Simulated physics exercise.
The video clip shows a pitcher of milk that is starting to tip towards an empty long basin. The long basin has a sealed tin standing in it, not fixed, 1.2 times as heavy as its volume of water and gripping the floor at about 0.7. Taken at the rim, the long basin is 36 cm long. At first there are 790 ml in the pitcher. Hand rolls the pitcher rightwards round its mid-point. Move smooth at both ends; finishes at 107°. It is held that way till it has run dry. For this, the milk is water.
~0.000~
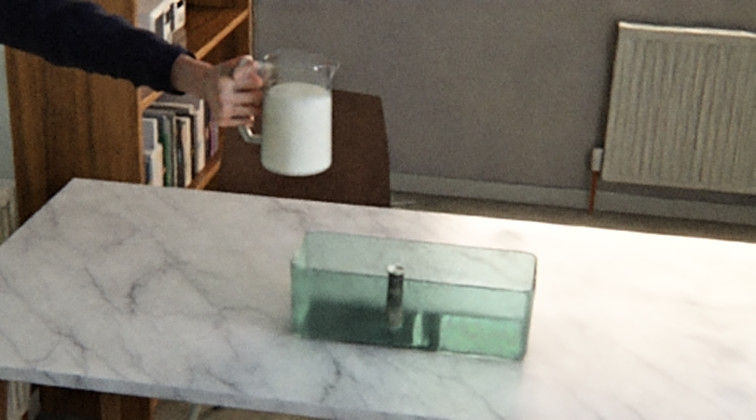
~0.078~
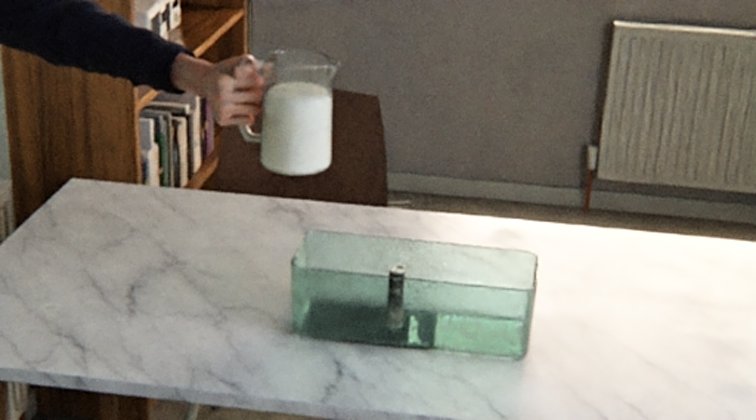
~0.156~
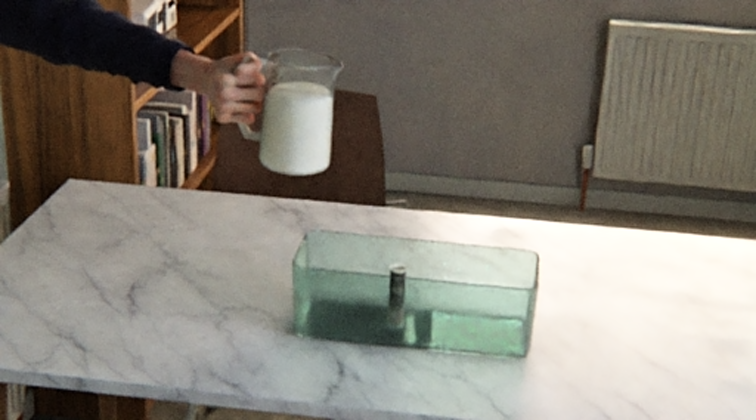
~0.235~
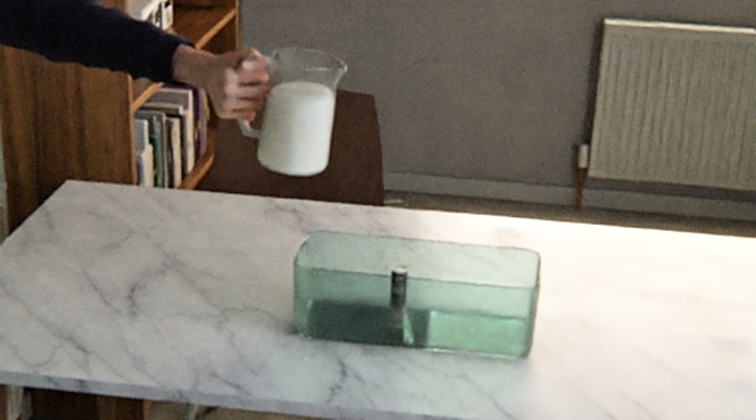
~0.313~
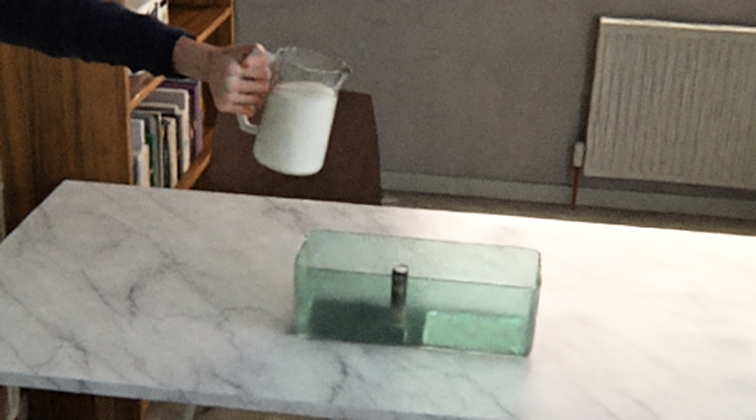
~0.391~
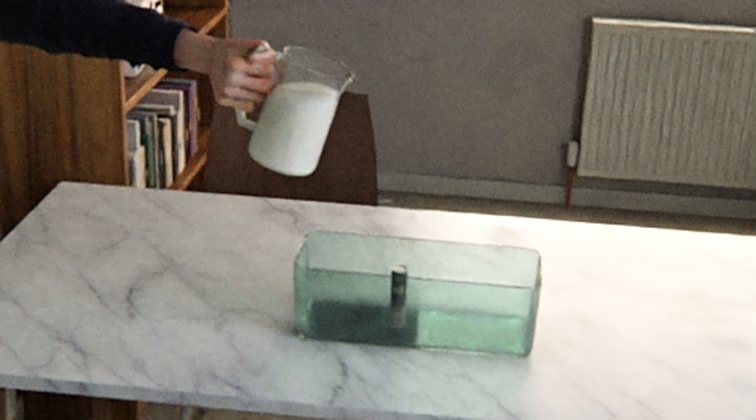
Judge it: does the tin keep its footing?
It will weather it.
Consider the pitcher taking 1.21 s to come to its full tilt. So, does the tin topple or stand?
After the tilt, the tin is still standing.
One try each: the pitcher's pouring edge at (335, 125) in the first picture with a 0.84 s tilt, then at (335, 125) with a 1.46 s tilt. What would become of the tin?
In the first try it comes down; in the second it comes down.
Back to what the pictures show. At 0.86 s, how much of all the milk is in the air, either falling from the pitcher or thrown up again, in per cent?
Some 5 per cent, I reckon.
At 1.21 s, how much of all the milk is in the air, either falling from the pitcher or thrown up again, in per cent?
28 per cent, roughly.
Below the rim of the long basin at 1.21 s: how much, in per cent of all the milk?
Around 24 per cent of the whole.
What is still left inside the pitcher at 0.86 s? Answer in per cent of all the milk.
Roughly 96 %.
After 0.86 s the tilt is 68° and 95 per cent is still to pour; the tin stands where it began.
After 1.21 s the tilt is 99° and 48 per cent is still to pour; the tin stands where it began.
After 1.57 s the tilt is 107° and 7 per cent is still to pour; the tin stands where it began.
After 1.96 s the tilt is 107° and 0 per cent is still to pour; the tin stands where it began.
In the end the tin stands where it began.
